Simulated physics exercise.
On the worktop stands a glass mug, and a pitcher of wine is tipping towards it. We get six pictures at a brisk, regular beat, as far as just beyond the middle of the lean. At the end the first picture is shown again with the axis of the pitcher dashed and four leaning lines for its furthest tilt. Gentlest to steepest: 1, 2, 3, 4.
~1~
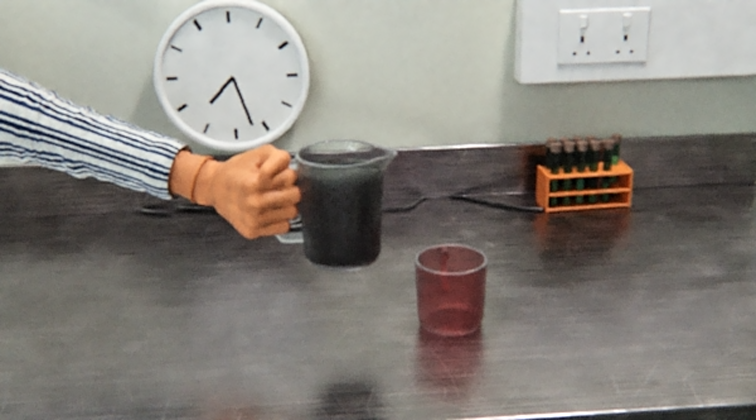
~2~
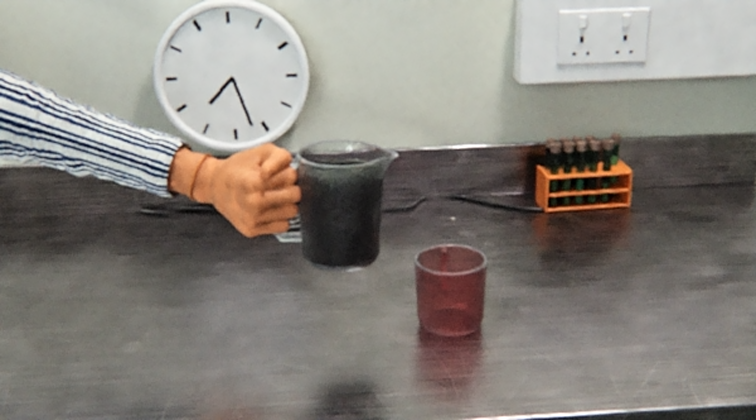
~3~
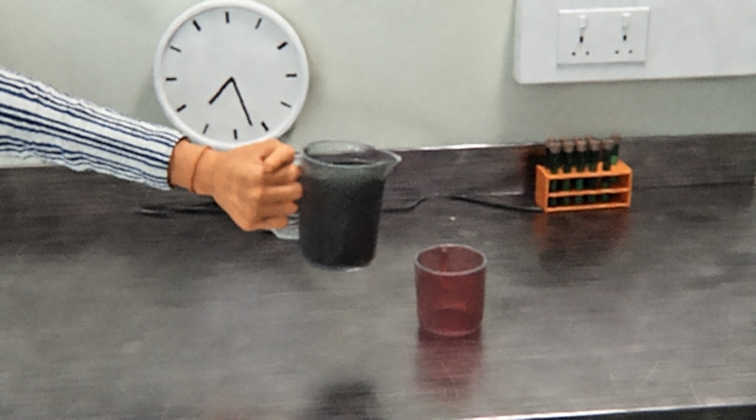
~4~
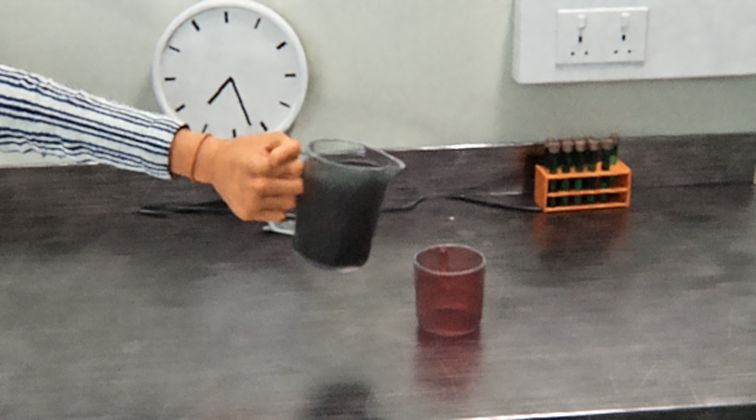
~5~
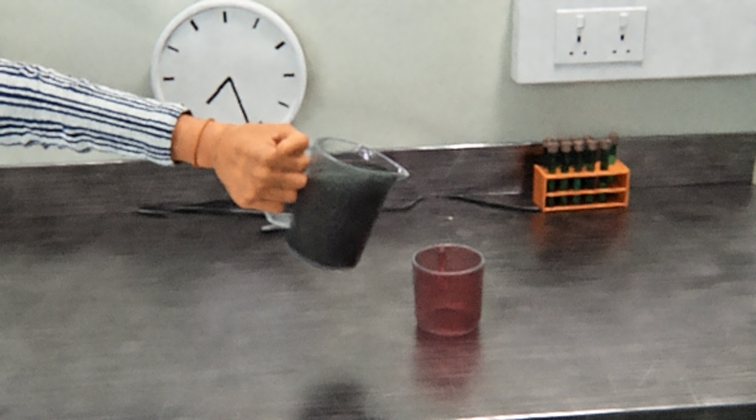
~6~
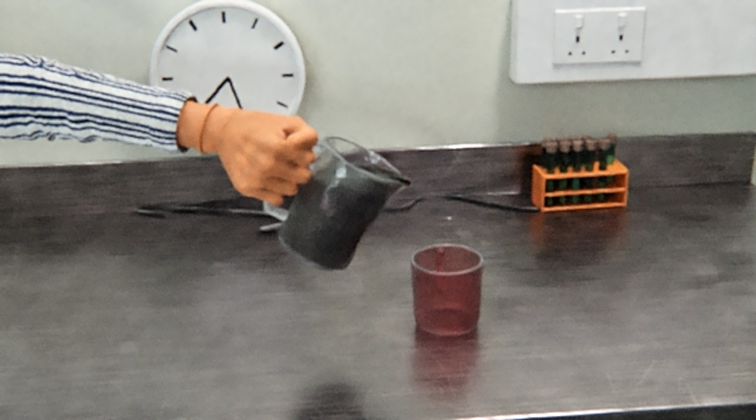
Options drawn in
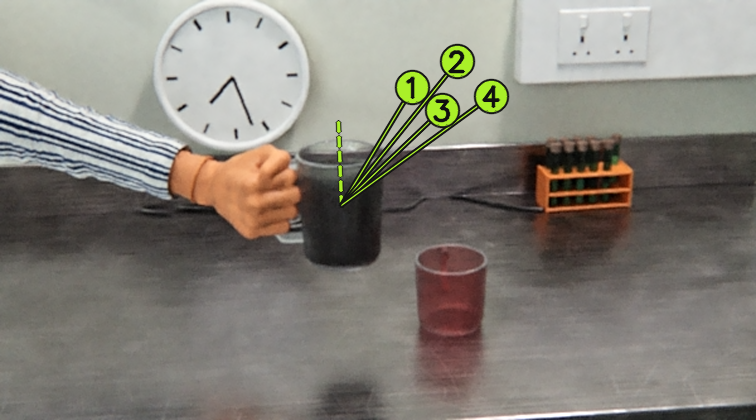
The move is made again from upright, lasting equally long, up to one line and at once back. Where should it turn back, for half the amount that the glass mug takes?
The answer is mark 4.
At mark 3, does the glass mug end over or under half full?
Under.
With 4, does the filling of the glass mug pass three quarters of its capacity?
No.
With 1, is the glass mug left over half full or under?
Under half.
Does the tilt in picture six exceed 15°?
Yes, it does.
On the marked copy, 1 at (403, 102); 2 at (447, 74); 3 at (429, 121); 4 at (477, 105).
With 1, the glass mug ends with about 11 % of what it can hold.
With 2, the glass mug ends with about 20 % of what it can hold.
With 3, the glass mug ends with about 33 % of what it can hold.
With 4, the glass mug ends with about 48 % of what it can hold.
